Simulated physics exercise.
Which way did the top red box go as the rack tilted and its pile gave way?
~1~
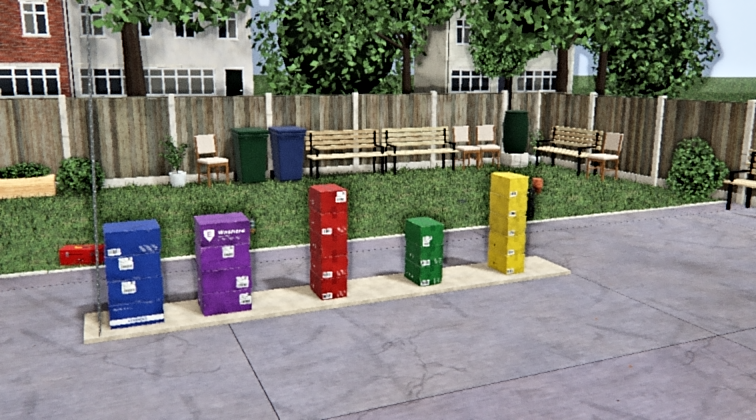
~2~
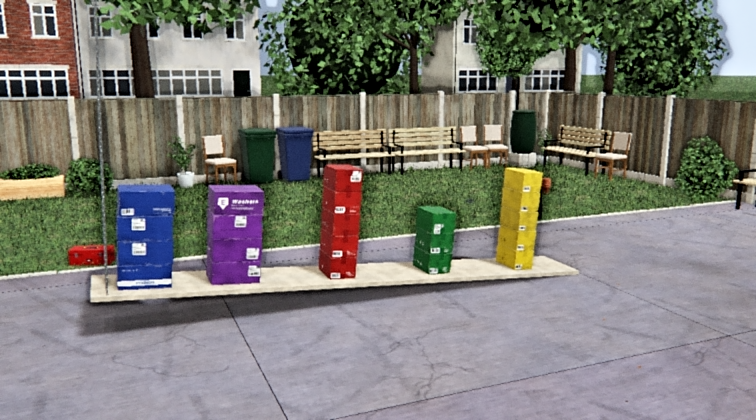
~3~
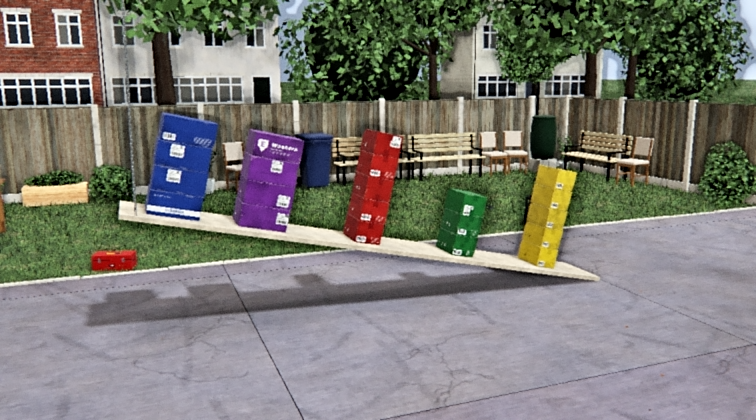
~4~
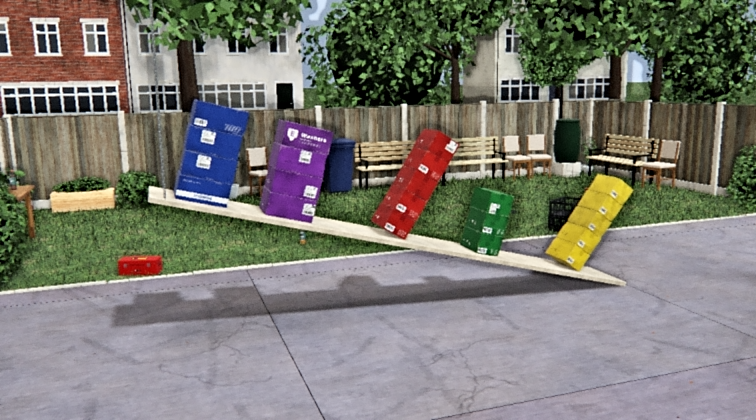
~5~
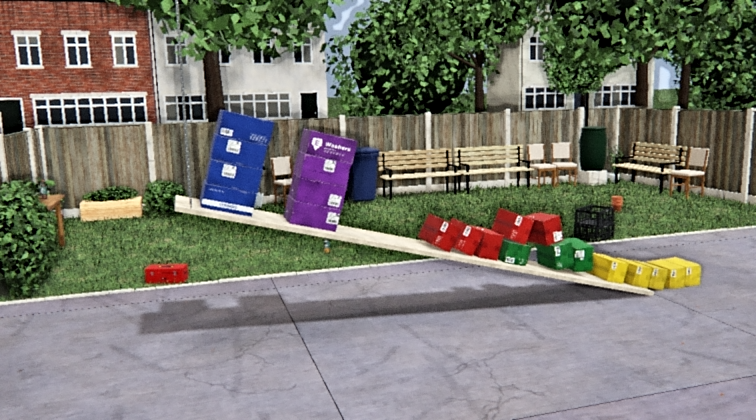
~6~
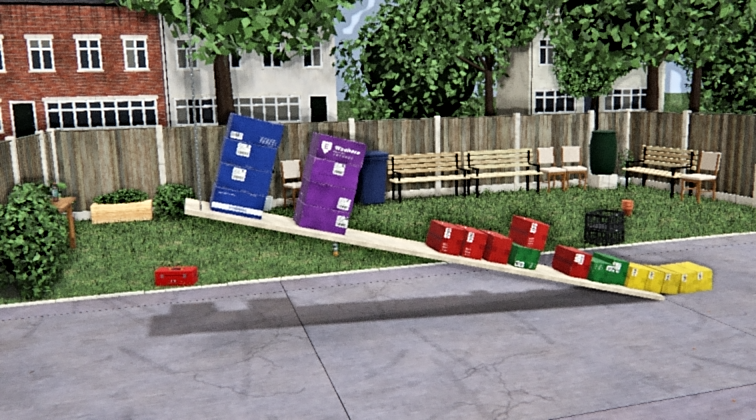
It moved to the right, toward the lower end of the sloping rack.
